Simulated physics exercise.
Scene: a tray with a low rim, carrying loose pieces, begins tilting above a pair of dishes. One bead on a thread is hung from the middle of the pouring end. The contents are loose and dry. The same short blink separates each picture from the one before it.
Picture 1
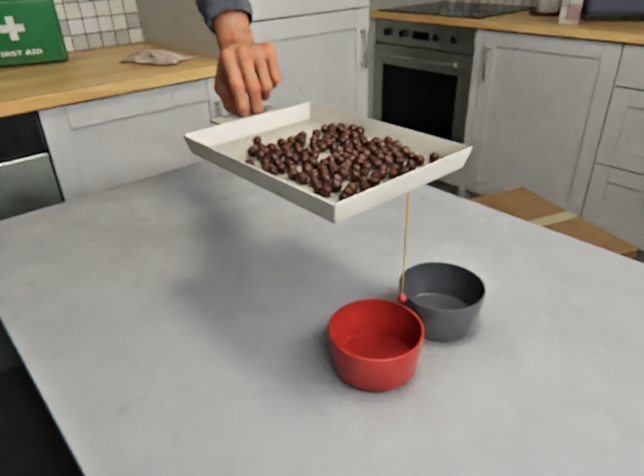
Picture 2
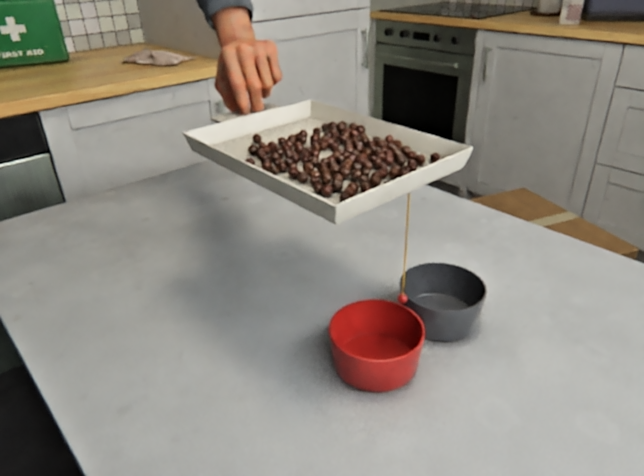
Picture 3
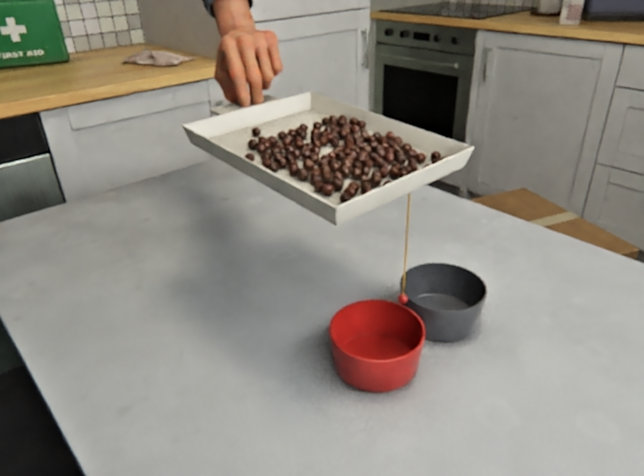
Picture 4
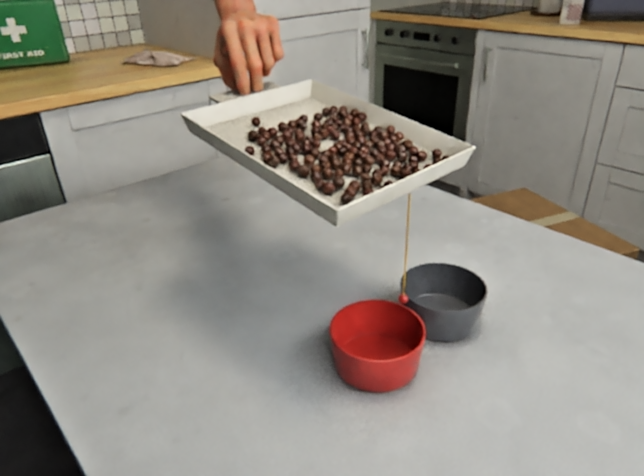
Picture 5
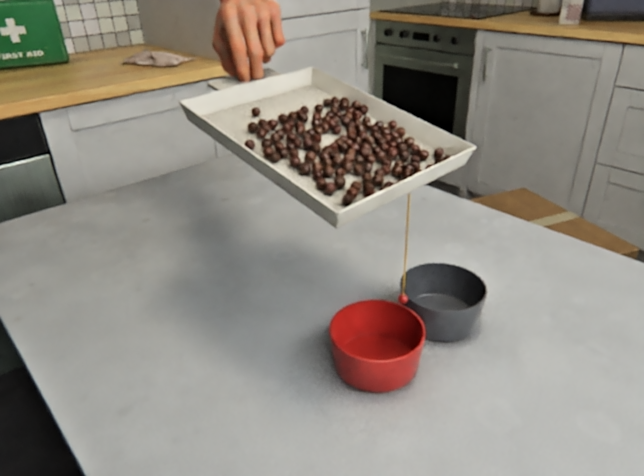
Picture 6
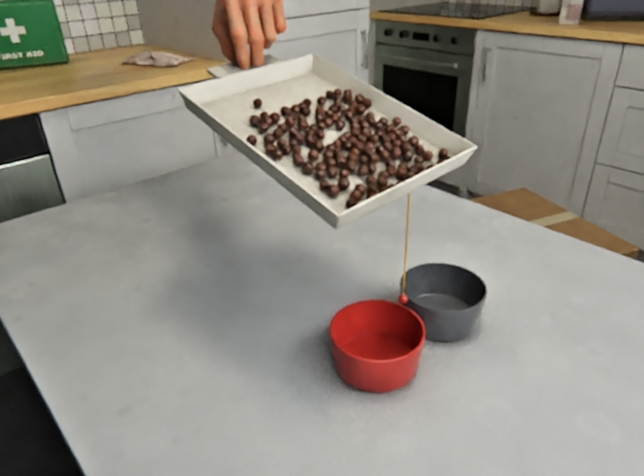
We see a hand holding a white tray of small brown balls above a red bowl and a dark gray bowl; the hand raises the tray's far end, tilting it gradually, and the balls shift slightly toward the lower end.
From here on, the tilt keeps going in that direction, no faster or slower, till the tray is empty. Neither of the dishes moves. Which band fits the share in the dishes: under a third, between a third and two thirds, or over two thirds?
The dishes collect not even a third of the load.
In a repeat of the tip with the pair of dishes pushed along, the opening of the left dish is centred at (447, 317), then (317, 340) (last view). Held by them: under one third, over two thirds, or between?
Spot one, under a third; spot two, under a third.
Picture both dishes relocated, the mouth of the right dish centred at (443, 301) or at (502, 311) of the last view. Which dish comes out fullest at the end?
The one on the left side; the one on the left side.
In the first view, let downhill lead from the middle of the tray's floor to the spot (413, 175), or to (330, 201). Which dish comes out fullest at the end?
Tries in order: The one to the right, the one to the left.
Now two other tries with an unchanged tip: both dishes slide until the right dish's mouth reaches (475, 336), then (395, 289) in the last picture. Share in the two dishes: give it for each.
Around 70 % followed by around 0 %.
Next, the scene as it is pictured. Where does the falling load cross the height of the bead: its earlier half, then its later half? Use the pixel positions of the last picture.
About (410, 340) to begin with, then about (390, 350).
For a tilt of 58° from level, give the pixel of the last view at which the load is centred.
The load is centred near (385, 160).
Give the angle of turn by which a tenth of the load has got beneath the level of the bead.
Somewhere near 75 degrees, I'd say.
Just after the last frame, tray tipped steeply; almost all on the tray; just a few outside both; just a few in the air.
A moment on, tray tipped right over; about a tenth on the tray; about a tenth in the left dish; roughly half outside both; roughly a quarter in the air.
Further on, tray tipped past a quarter turn; about a tenth in the left dish; almost all outside both.
When it is over, tray tipped past a quarter turn; about a tenth in the left dish; not one in the right dish; almost all outside both.
